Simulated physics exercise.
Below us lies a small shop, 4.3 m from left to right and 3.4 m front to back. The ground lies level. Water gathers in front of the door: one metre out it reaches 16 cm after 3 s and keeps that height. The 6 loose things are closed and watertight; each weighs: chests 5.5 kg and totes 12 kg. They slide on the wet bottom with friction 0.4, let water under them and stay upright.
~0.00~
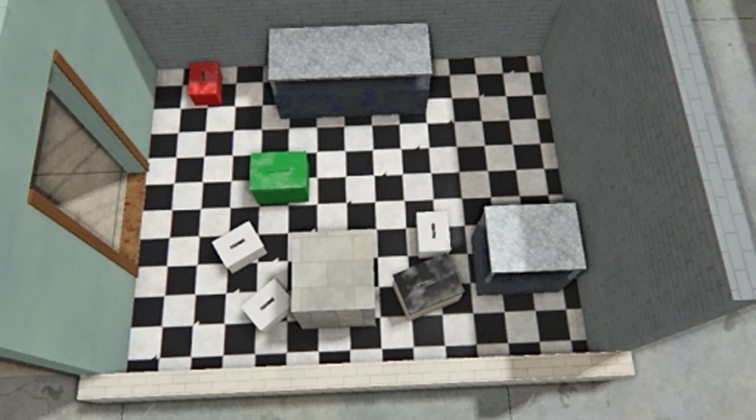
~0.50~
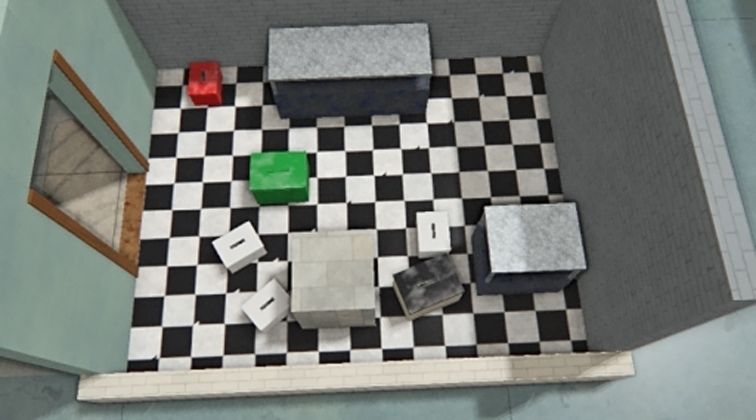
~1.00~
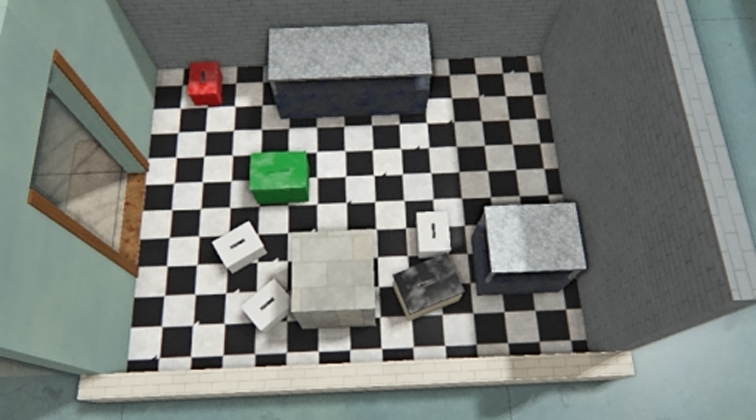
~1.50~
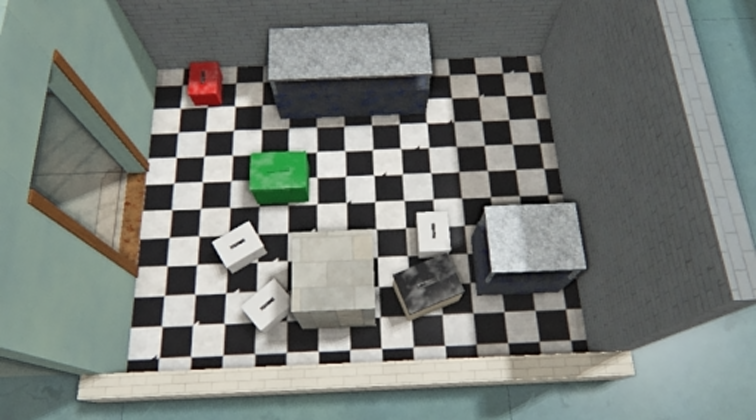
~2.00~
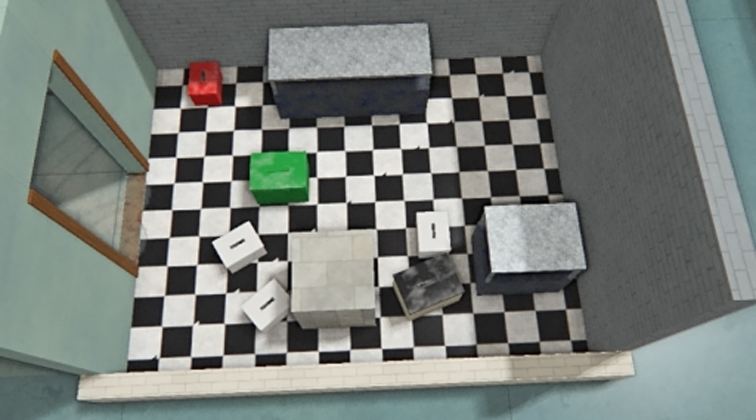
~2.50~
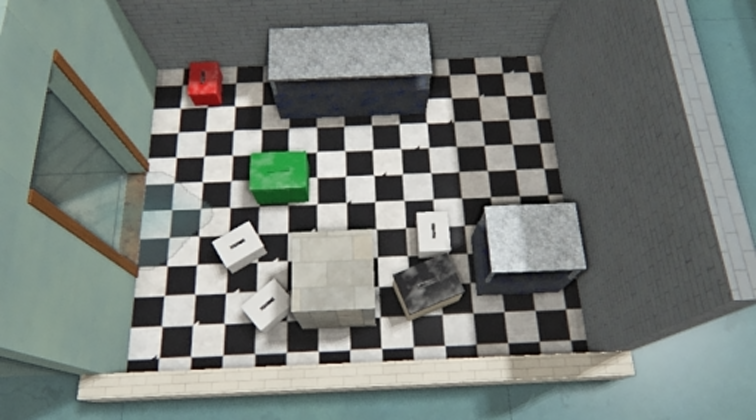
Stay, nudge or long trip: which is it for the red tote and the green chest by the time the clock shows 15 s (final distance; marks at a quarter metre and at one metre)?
The red tote barely shifts; the green chest gets carried off.
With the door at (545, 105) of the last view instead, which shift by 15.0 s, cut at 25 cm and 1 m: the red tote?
Then the red tote is nudged along.
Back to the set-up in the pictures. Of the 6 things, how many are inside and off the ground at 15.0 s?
I count 4.
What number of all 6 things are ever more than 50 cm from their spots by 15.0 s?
I count 1.
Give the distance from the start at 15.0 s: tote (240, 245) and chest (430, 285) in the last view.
In that order: 50 cm, 10 cm.
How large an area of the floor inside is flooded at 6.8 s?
Roughly 11.0 m2.
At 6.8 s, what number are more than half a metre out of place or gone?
I count 1.
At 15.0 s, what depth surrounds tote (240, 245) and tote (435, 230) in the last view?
Roughly 10 and 10 cm.
After 3.5 s the red tote is near (203, 78), 0.0 m from its start, aground; the green chest is near (282, 168), 0.0 m from its start, aground; 0 afloat.
After 6.8 s the red tote is near (203, 78), 0.0 m from its start, aground; the green chest is near (532, 115), 2.6 m from its start, afloat; 1 afloat.
After 11.0 s the red tote is near (203, 78), 0.0 m from its start, aground; the green chest is near (466, 81), 2.1 m from its start, afloat; 2 afloat.
After 15.0 s the red tote is near (203, 78), 0.0 m from its start, aground; the green chest is near (460, 78), 2.1 m from its start, afloat; 4 afloat.
